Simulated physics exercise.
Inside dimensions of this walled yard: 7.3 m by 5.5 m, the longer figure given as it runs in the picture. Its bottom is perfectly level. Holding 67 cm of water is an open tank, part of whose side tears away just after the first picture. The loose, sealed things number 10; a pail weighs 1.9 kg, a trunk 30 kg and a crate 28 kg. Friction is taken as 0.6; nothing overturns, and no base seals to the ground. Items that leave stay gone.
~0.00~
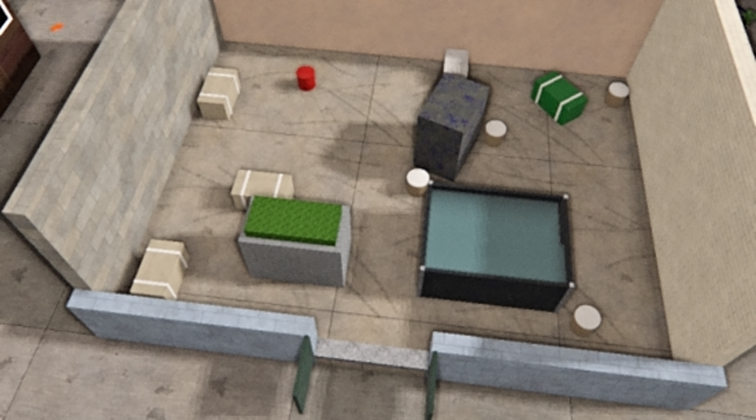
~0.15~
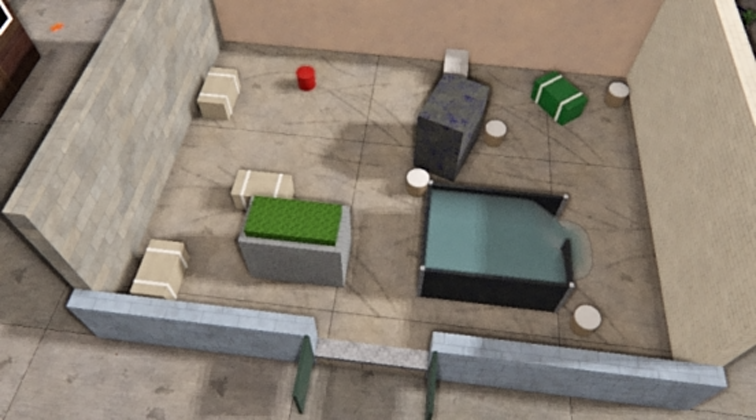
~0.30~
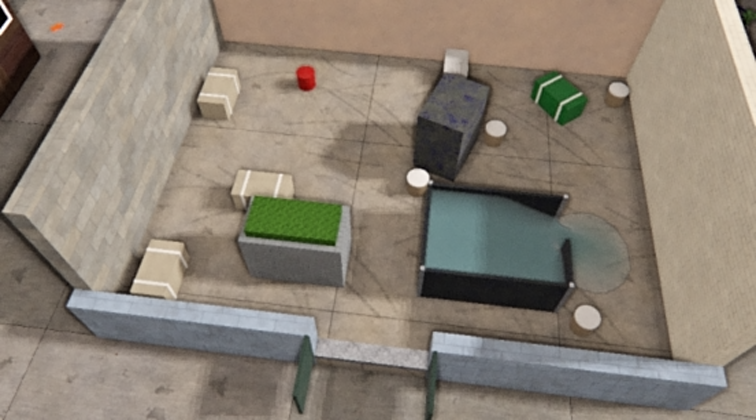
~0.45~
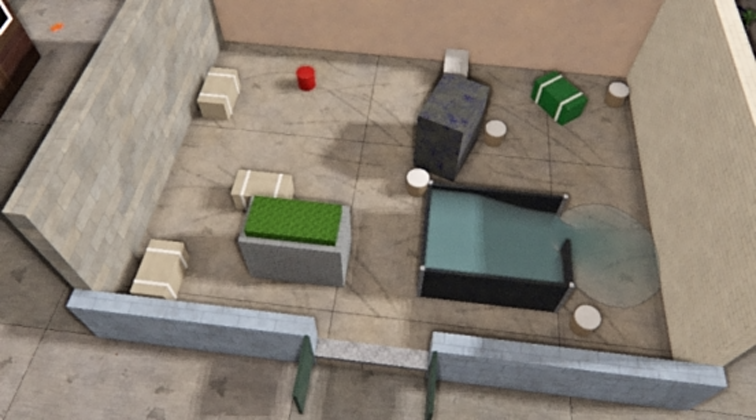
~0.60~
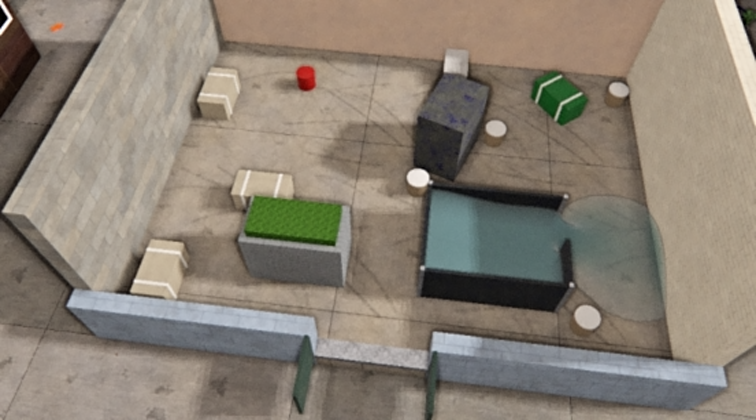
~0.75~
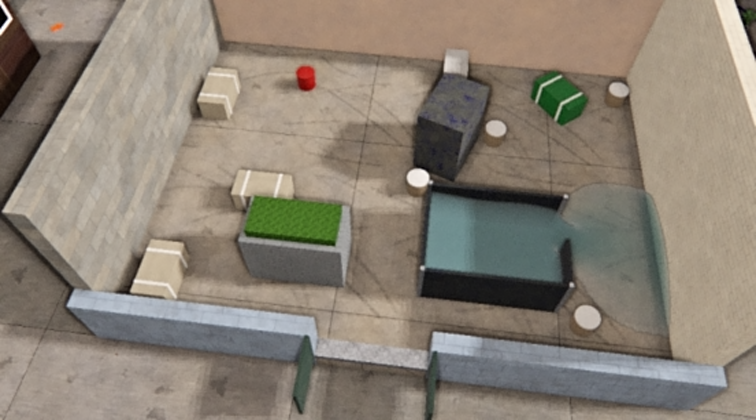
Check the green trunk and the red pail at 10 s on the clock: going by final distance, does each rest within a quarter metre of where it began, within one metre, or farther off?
Green trunk: Small move; red pail: Almost still.
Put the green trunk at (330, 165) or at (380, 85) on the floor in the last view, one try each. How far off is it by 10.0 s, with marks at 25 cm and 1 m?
In turn: It holds its place; it holds its place.
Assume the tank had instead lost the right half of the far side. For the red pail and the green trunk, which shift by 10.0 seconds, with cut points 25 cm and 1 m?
Under that change the red pail would be borne far and the green trunk would be borne far.
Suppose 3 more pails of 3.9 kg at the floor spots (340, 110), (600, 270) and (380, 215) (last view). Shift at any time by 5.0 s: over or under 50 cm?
Taking them in order: Not far enough, far enough and not far enough.
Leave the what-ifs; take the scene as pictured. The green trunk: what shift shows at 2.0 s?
Roughly 0 cm.
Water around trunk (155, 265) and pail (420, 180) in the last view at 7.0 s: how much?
First roughly 5 cm, second roughly 1 cm.
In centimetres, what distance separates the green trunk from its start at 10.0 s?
I'd estimate some 60 centimetres.
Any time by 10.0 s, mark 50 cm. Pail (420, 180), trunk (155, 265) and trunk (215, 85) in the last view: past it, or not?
The first topped the threshold, the second never reached the threshold, and the third never reached the threshold.
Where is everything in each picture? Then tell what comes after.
The first frame shows the green trunk at (562, 90) rests on the ground; the red pail at (305, 72), on the bottom; 2.4 m2 under water; 0 of 10 have shifted.
The second frame shows the green trunk at (562, 90) rests on the ground; the red pail at (305, 72) rests on the ground; 2.8 m2 under water; 0 of 10 have shifted.
The third frame shows the green trunk at (562, 90), on the bottom; the red pail at (305, 72) rests on the ground; 3.4 m2 under water; 0 of 10 have shifted.
The fourth frame shows the green trunk at (562, 90), on the bottom; the red pail at (305, 72) rests on the ground; water covers 4.3 m2; 0 of 10 have shifted.
The fifth frame shows the green trunk at (562, 90), on the bottom; the red pail at (305, 72), on the bottom; water covers 4.8 m2; 0 of 10 have shifted.
The sixth frame shows the green trunk at (562, 90), on the bottom; the red pail at (305, 72), on the bottom; water covers 5.2 m2; 0 of 10 have shifted.
After 2.0 s the green trunk is near (562, 90), 0.0 m from its start, aground; the red pail is near (305, 72), 0.0 m from its start, aground; 0 of 10 are out; 1 afloat.
After 4.5 s the green trunk is near (552, 91), 0.2 m from its start, aground; the red pail is near (305, 72), 0.0 m from its start, aground; 0 of 10 are out; 2 afloat.
After 7.0 s the green trunk is near (533, 95), 0.5 m from its start, aground; the red pail is near (305, 72), 0.0 m from its start, aground; 0 of 10 are out; 1 afloat.
After 10.0 s the green trunk is near (523, 97), 0.7 m from its start, aground; the red pail is near (303, 72), 0.0 m from its start, aground; 0 of 10 are out; 2 afloat.
